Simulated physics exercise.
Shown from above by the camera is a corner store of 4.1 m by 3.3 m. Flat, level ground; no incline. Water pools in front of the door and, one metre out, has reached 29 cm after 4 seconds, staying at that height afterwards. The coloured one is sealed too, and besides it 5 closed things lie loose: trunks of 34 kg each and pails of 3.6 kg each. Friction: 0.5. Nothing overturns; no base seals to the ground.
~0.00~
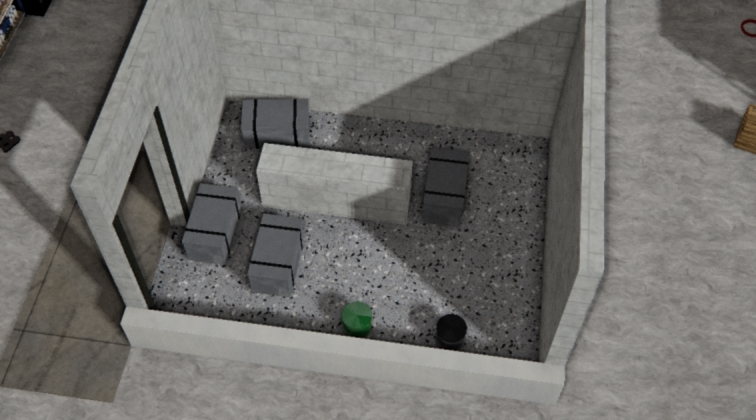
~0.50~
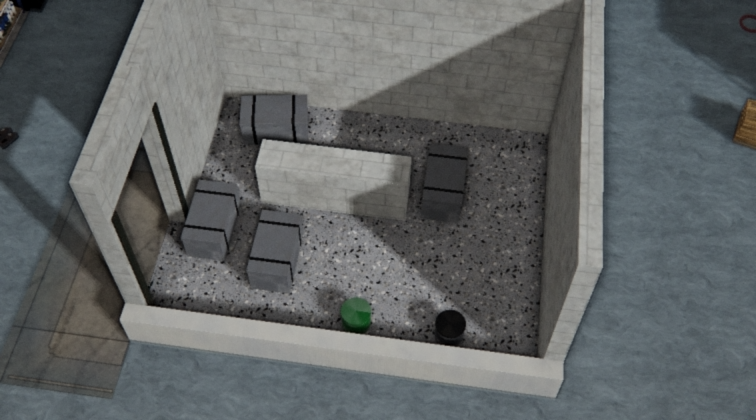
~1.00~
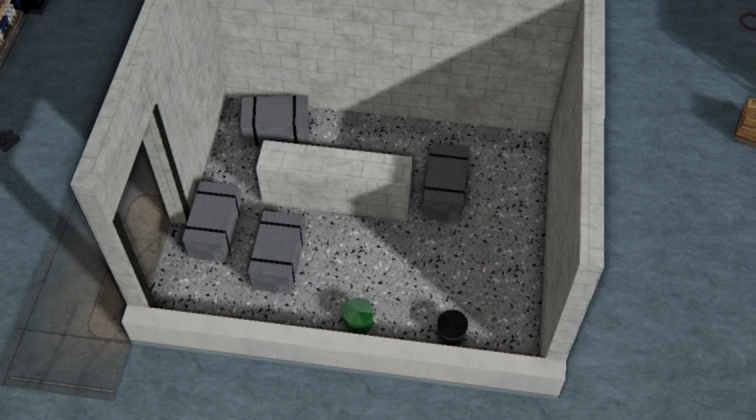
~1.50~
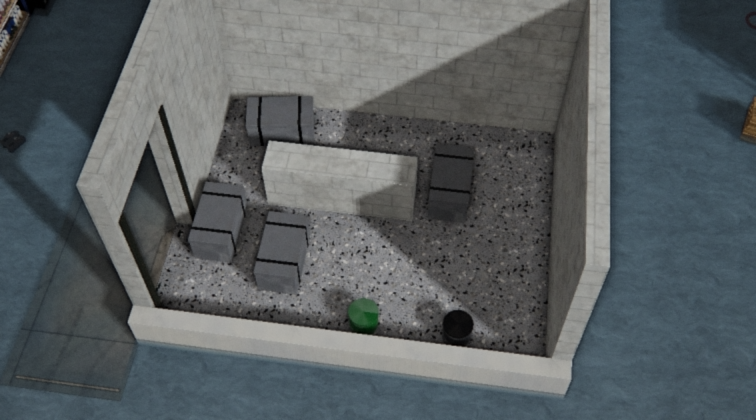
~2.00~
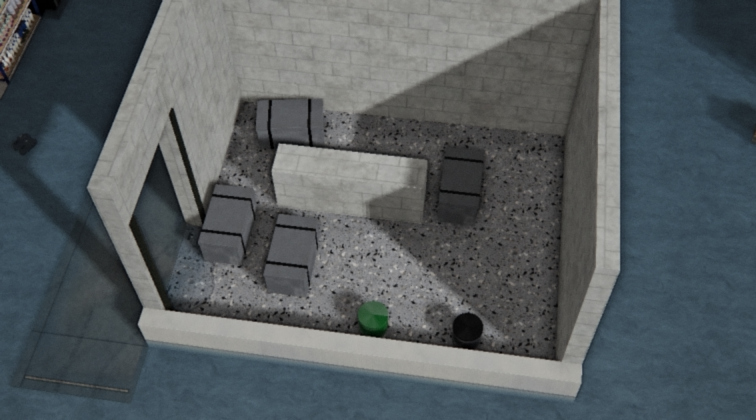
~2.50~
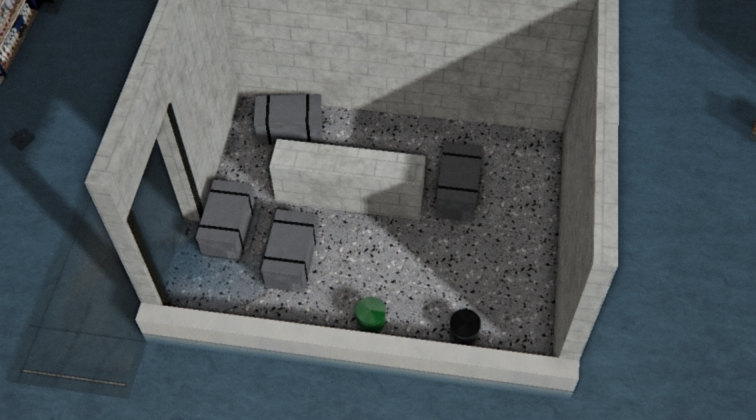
A small roofless store with grey trunks and two pails inside stood still as blue water spread over the ground around it, then crept a little way in through the doorway on the left.
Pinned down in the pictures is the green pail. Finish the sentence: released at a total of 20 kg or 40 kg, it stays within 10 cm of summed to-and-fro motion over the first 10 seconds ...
... only with the higher total.
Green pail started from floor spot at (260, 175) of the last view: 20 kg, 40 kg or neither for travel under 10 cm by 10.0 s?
It turns out that both loads succeed.
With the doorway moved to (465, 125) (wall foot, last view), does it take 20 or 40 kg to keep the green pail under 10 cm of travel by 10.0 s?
There just the heavier succeeds.
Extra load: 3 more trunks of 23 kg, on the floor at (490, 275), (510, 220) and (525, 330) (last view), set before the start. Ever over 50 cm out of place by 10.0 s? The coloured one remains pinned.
Result, in turn - exceeds it; exceeds it; exceeds it.
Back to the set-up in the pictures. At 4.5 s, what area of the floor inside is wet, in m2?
About 6.0 m2 is covered.
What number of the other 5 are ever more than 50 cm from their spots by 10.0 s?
The tally stands at 2.
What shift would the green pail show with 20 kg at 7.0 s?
Shift: Roughly 100 cm.
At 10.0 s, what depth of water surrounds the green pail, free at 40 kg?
Something like 21 centimetres.
After 3.5 s the green pail would be 0 cm from its start with 20 kg and 0 cm from its start with 40 kg; 1 cm of water round it then.
After 4.5 s the green pail would be 2 cm from its start with 20 kg and 0 cm from its start with 40 kg; 11 cm of water round it then.
After 7.0 s the green pail would be 93 cm from its start with 20 kg and 0 cm from its start with 40 kg; 13 cm of water round it then.
After 10.0 s the green pail would be 152 cm from its start with 20 kg and 0 cm from its start with 40 kg; 21 cm of water round it then.
